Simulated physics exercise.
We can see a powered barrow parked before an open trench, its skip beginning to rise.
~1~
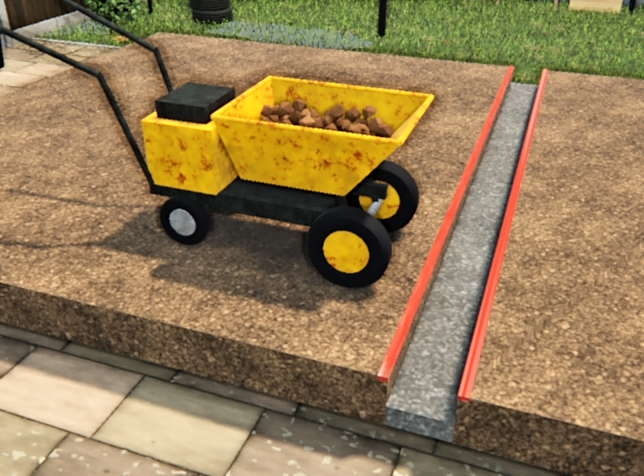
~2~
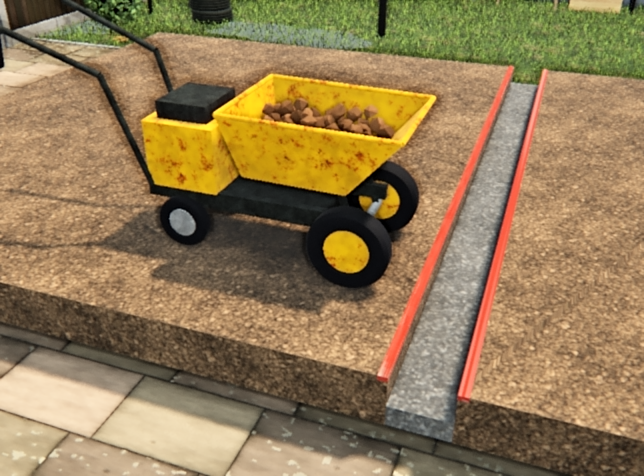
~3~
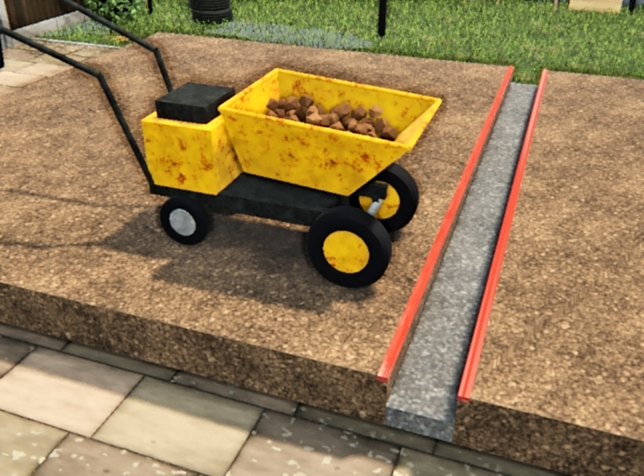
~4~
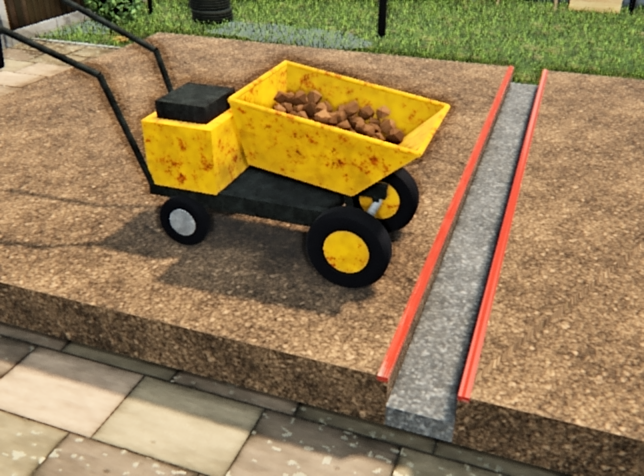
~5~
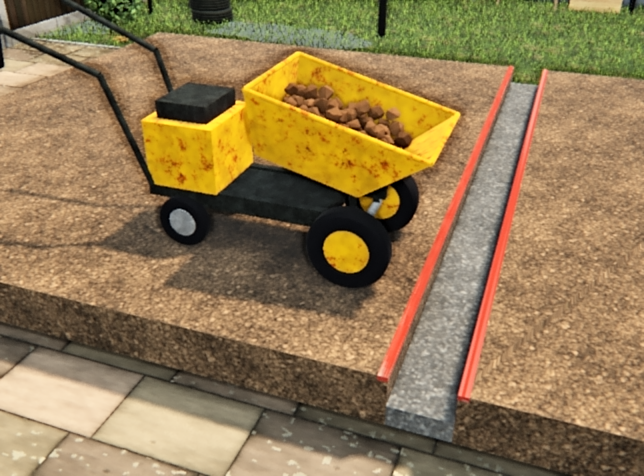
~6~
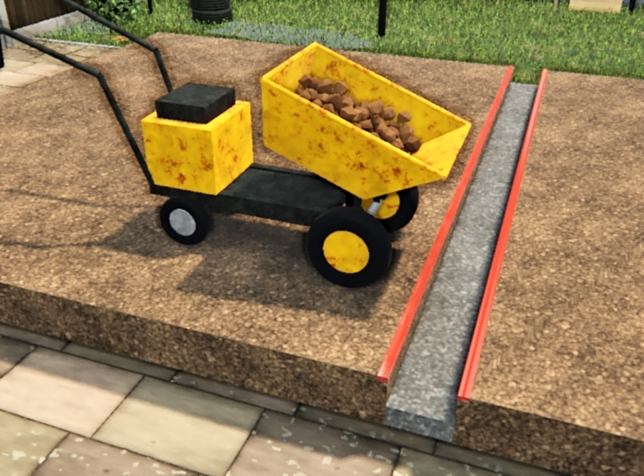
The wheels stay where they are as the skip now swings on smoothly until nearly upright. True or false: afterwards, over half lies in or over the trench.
False.
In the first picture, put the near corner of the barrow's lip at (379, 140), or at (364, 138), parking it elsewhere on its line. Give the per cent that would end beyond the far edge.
The first position yields around 50 per cent; the second yields around 30 per cent.
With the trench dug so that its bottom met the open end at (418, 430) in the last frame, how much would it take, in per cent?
The share would be close to 0 percent.
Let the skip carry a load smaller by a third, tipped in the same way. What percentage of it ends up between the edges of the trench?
Something like 10 in a hundred.
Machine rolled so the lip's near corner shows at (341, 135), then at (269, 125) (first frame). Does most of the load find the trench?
At the first place more than half, at the second the smaller part.
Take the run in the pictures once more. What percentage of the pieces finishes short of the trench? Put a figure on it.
About 0 %.
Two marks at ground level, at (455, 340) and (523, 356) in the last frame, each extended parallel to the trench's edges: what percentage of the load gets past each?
70 and 40 in a hundred.
Shortly afterwards, skip tipped steeply; the whole lot in the skip.
Next, skip tipped right over; near two thirds in the skip; only a few in or heaped over the trench; near a third beyond it; only a few falling.
Some moments later, skip tipped right over; near a third in the skip; only a few in or heaped over the trench; near two thirds beyond it.
In the end, skip tipped right over; near a third in the skip; only a few in or heaped over the trench; near two thirds beyond it.
